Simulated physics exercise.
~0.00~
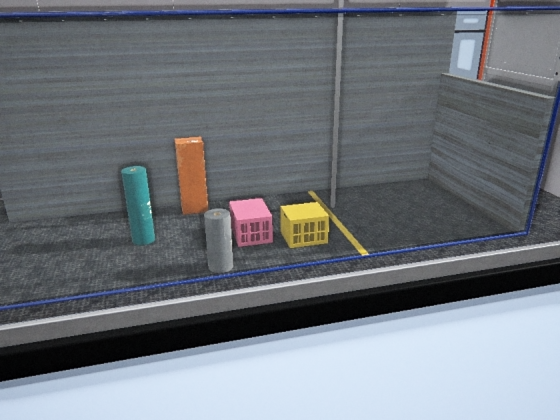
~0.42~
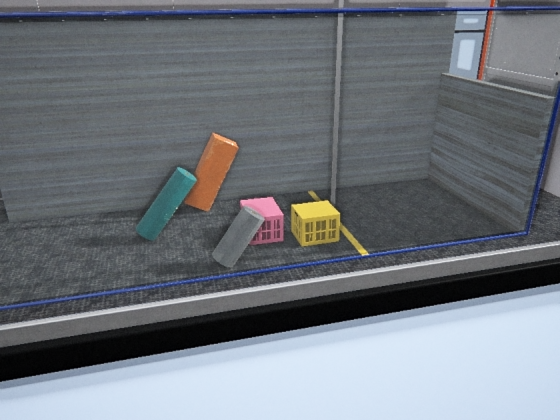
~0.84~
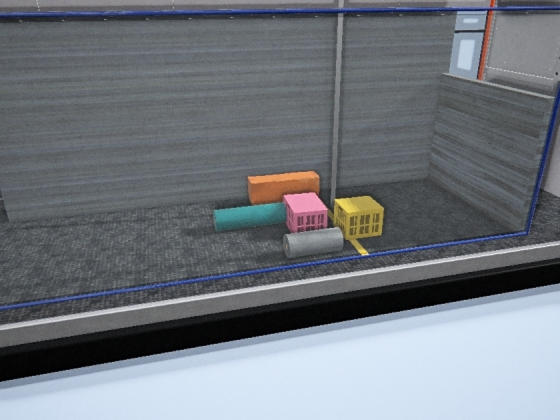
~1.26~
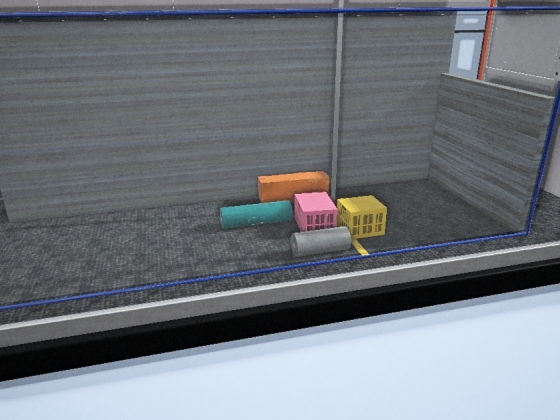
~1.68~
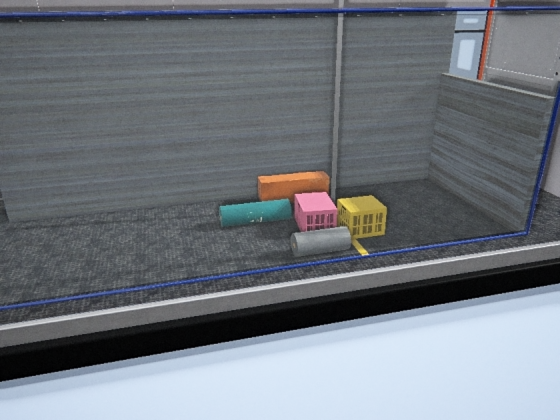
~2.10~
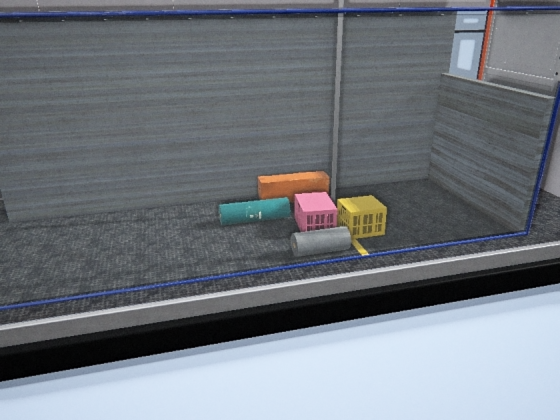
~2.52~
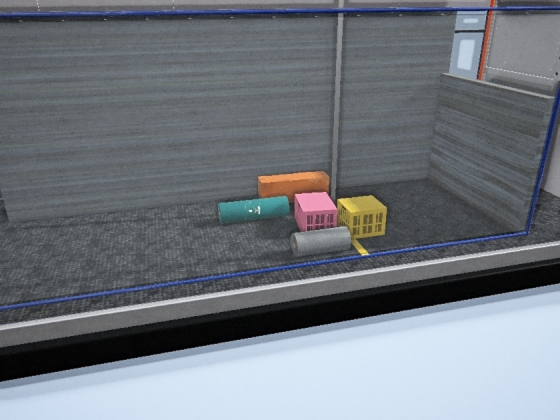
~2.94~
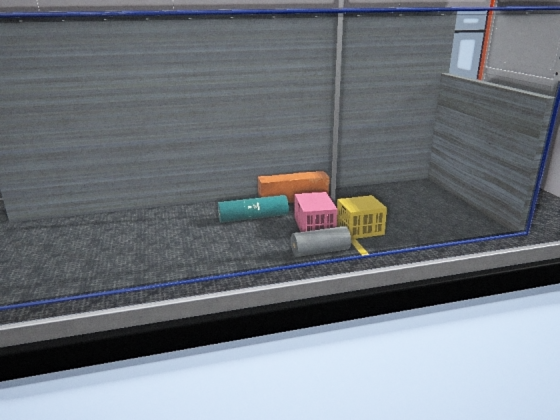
Three upright objects topple rightward as two crates slide, the yellow one crossing the line.
